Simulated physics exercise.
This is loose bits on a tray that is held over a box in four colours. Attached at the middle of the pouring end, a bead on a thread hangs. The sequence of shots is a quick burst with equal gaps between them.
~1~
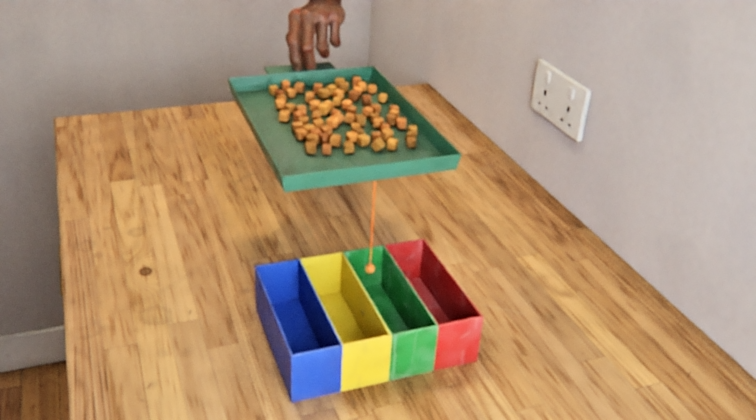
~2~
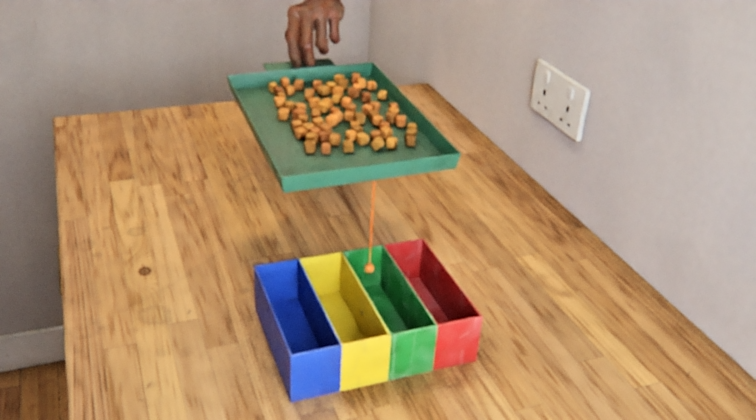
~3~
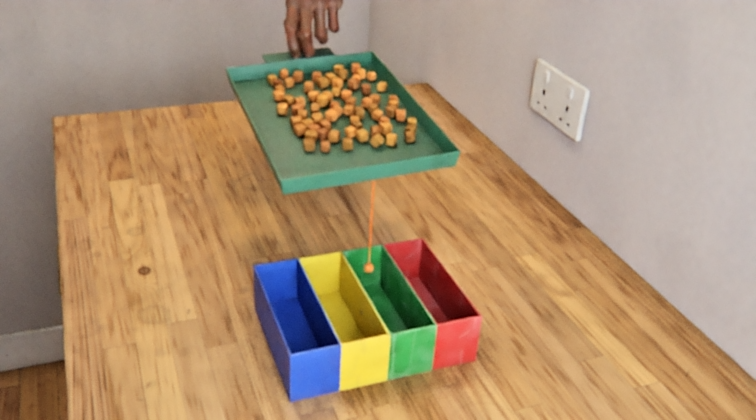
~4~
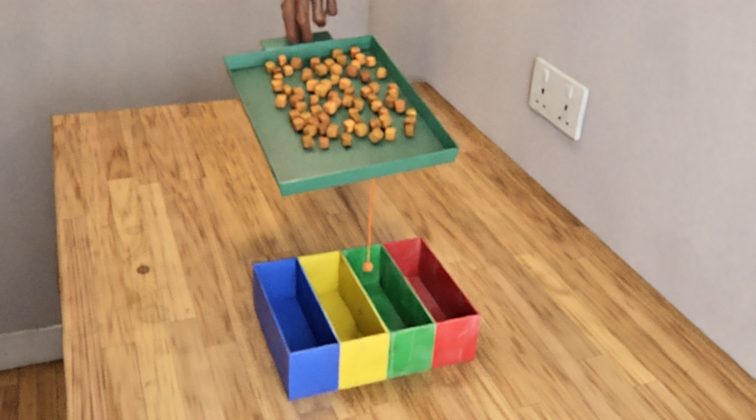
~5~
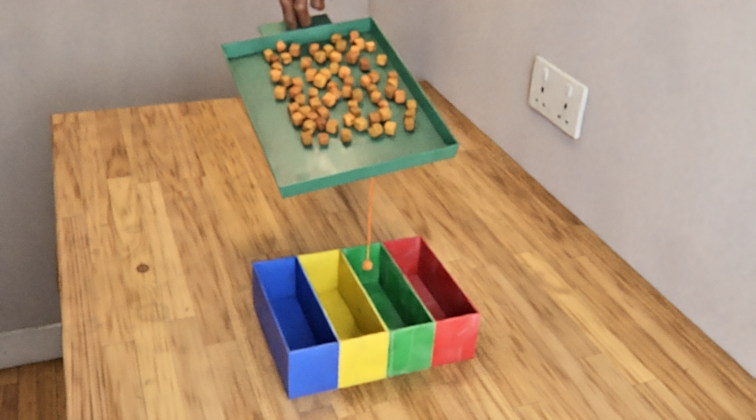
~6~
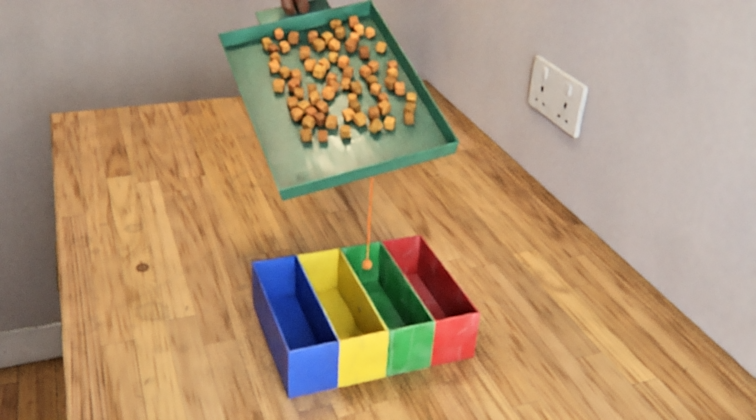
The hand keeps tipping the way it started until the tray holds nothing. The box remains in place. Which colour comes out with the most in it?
Fullest: The blue cell.
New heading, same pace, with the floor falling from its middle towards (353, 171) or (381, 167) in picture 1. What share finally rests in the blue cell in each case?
The first try would leave around 30 per cent there, the second around 0 per cent.
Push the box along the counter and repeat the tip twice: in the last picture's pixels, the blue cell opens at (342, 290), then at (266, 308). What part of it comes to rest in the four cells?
Near 30 and 90 percent respectively.
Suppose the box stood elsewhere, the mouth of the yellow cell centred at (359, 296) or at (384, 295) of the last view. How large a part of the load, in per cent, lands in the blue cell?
The first try yields 50% and the second yields 30%.
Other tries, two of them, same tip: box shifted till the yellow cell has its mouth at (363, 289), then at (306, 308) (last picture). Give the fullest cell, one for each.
The blue one; the yellow one.
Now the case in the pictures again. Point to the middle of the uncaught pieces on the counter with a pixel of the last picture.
It centres at roughly (214, 391).
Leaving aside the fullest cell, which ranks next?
The runner-up is yellow.
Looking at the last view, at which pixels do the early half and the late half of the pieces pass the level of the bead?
Around (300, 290) and then (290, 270).
Just after the last frame, tray tipped steeply; almost all on the tray; just a few falling or outside the box.
A moment on, tray tipped past a quarter turn; almost all on the tray; about a tenth in the blue cell; just a few falling or outside the box.
Further on, tray tipped past a quarter turn; roughly half in the blue cell; roughly a third in the yellow cell; roughly a quarter falling or outside the box.
When it is over, tray tipped past a quarter turn; roughly half in the blue cell; roughly a third in the yellow cell; not one in the green cell; not one in the red cell; roughly a quarter outside the box.
